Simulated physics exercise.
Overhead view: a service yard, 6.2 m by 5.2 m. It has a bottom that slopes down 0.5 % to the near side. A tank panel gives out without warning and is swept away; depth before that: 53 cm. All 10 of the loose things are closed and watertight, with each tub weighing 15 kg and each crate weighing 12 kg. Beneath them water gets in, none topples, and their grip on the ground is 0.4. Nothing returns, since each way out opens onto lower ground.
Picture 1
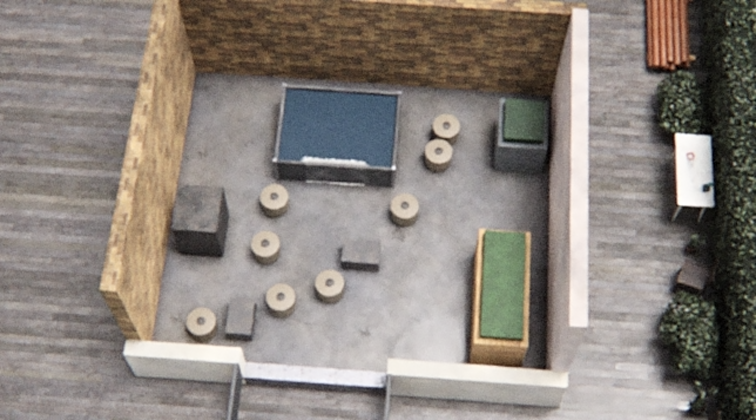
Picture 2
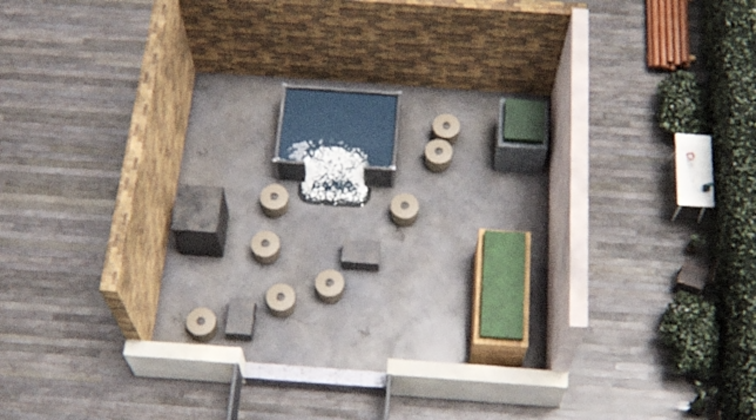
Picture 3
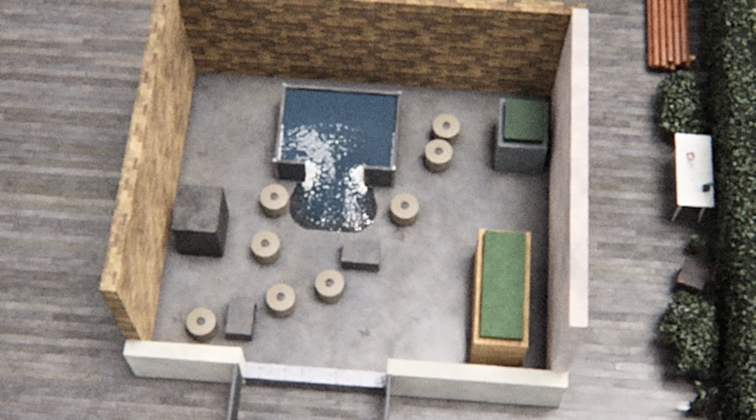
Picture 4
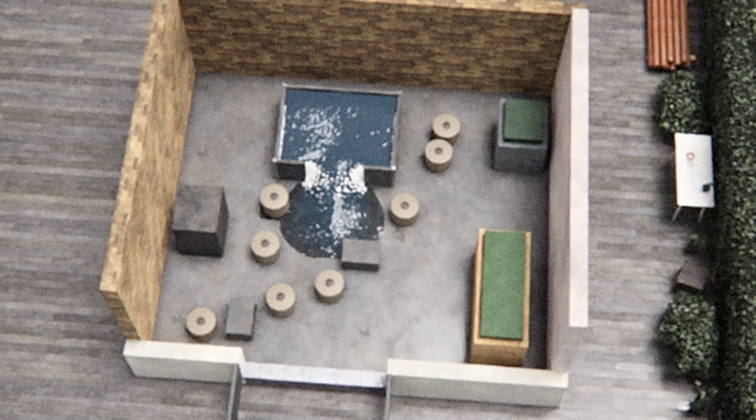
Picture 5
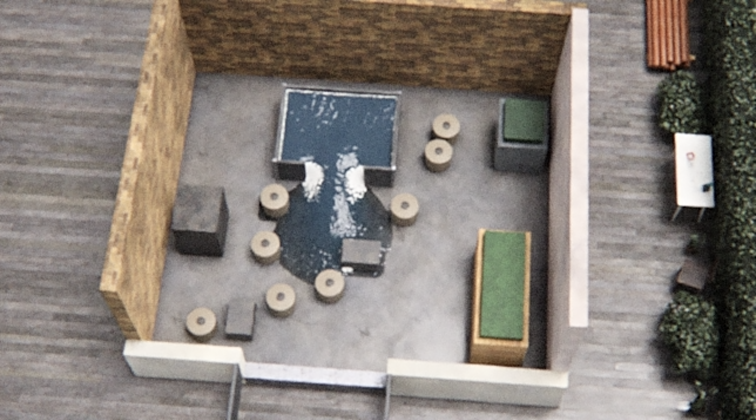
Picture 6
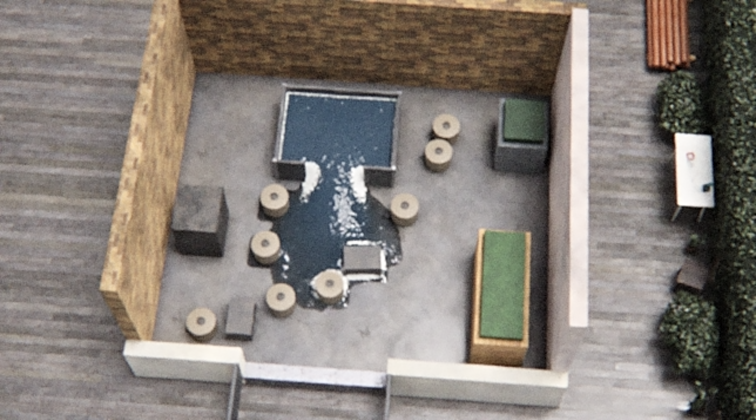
Water pours from a tank through its near side and spreads across the walled yard floor.
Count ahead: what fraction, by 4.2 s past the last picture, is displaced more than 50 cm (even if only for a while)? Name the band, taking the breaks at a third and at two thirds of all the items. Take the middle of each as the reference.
The answer is the middle band, one to two thirds.
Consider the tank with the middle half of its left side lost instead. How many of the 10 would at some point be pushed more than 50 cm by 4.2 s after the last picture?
The count would be 0.
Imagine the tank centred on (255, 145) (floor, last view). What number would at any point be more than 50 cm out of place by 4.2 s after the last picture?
Then the count would be 6.
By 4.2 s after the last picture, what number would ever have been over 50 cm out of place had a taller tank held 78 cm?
Result: 6.
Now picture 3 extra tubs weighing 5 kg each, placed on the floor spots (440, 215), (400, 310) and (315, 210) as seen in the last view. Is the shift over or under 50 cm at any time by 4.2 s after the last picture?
Each in turn ends up within the limit, beyond the limit, beyond the limit.
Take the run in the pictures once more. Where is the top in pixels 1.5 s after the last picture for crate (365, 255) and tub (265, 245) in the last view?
(428, 356) and (227, 266), roughly.
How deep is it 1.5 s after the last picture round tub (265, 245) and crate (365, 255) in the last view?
I'd put it at 4 cm and 8 cm respectively.
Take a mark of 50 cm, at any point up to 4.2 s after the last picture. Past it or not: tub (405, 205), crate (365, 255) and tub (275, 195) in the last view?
In that order: Less, past it, less.
Then, 0.4 s after the last picture 1 of 10 are over 50 cm from their spots; 0 afloat.
Then, 1.5 s after the last picture 4 of 10 are over 50 cm from their spots; 1 afloat.
Then, 2.8 s after the last picture 4 of 10 are over 50 cm from their spots; 2 afloat.
Then, 4.2 s after the last picture 4 of 10 are over 50 cm from their spots, and 4 have been at some point; 2 afloat.
